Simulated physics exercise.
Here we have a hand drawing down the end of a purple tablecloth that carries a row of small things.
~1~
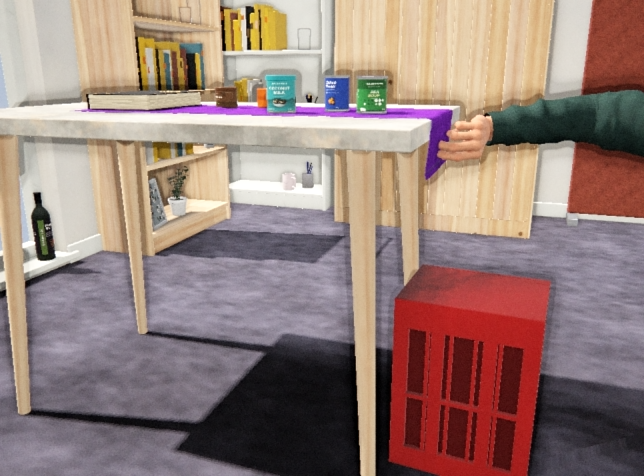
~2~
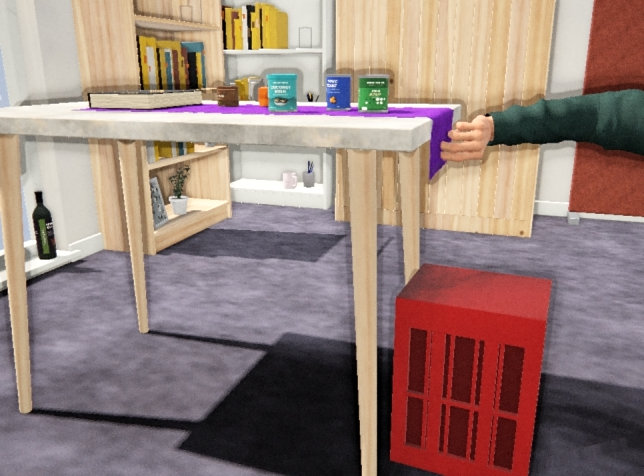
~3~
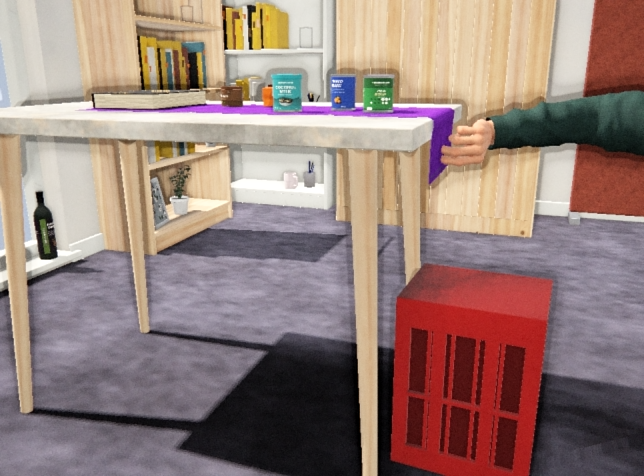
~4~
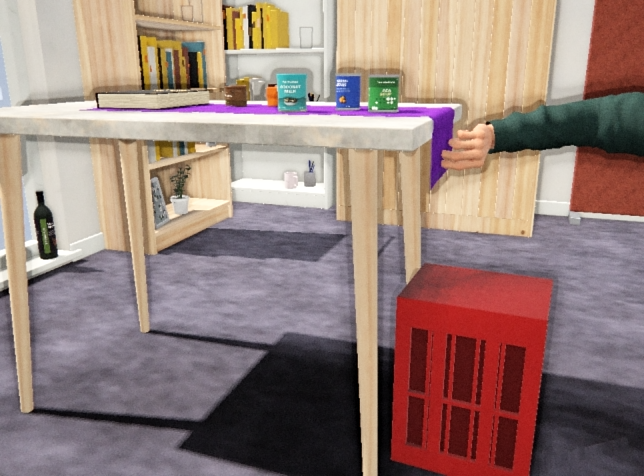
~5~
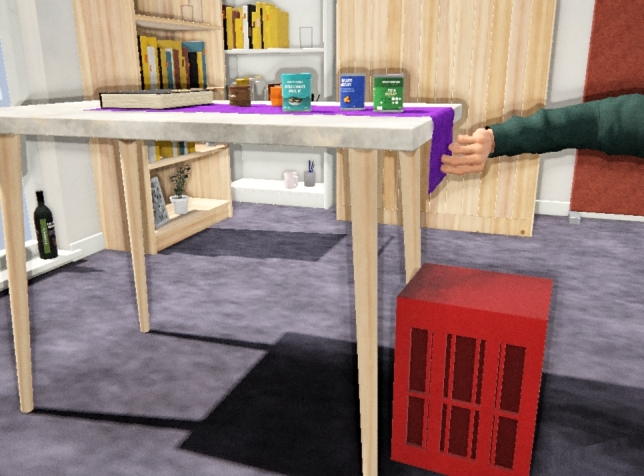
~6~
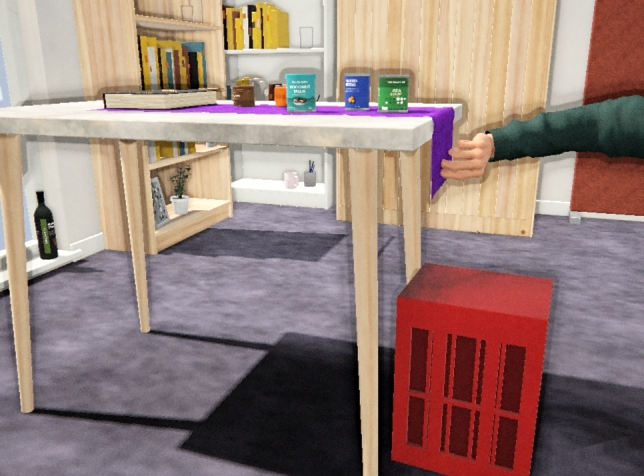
At first, a hand at the right grips the end of a purple cloth on a pale table holding a book and a row of small cans and containers. The hand draws the cloth slightly downward, and the row shifts a little to the right, while the red crate below stays still.
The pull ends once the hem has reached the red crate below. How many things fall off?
The count of fallen things is two.
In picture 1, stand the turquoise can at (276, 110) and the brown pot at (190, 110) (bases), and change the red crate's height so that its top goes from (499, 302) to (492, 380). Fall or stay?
The turquoise can falls, the brown pot keeps its place on top.
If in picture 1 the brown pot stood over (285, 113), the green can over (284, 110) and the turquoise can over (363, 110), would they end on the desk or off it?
The brown pot remains up, the green can does not fall, the turquoise can tumbles off.
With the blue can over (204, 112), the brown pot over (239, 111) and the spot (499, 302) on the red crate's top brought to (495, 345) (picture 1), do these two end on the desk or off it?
The blue can keeps its place on top; the brown pot stays on.
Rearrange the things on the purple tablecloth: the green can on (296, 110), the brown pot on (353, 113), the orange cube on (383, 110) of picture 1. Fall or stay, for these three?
The green can holds on, the brown pot comes down, the orange cube goes over.
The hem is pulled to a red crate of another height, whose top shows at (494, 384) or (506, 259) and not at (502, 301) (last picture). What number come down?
The count: 4 and 1.
Soon after, hem near (440, 236); green can gone.
After that, hem on the crate; green can and blue can gone.
In the end, hem on the crate; green can and blue can gone. It carries off two.
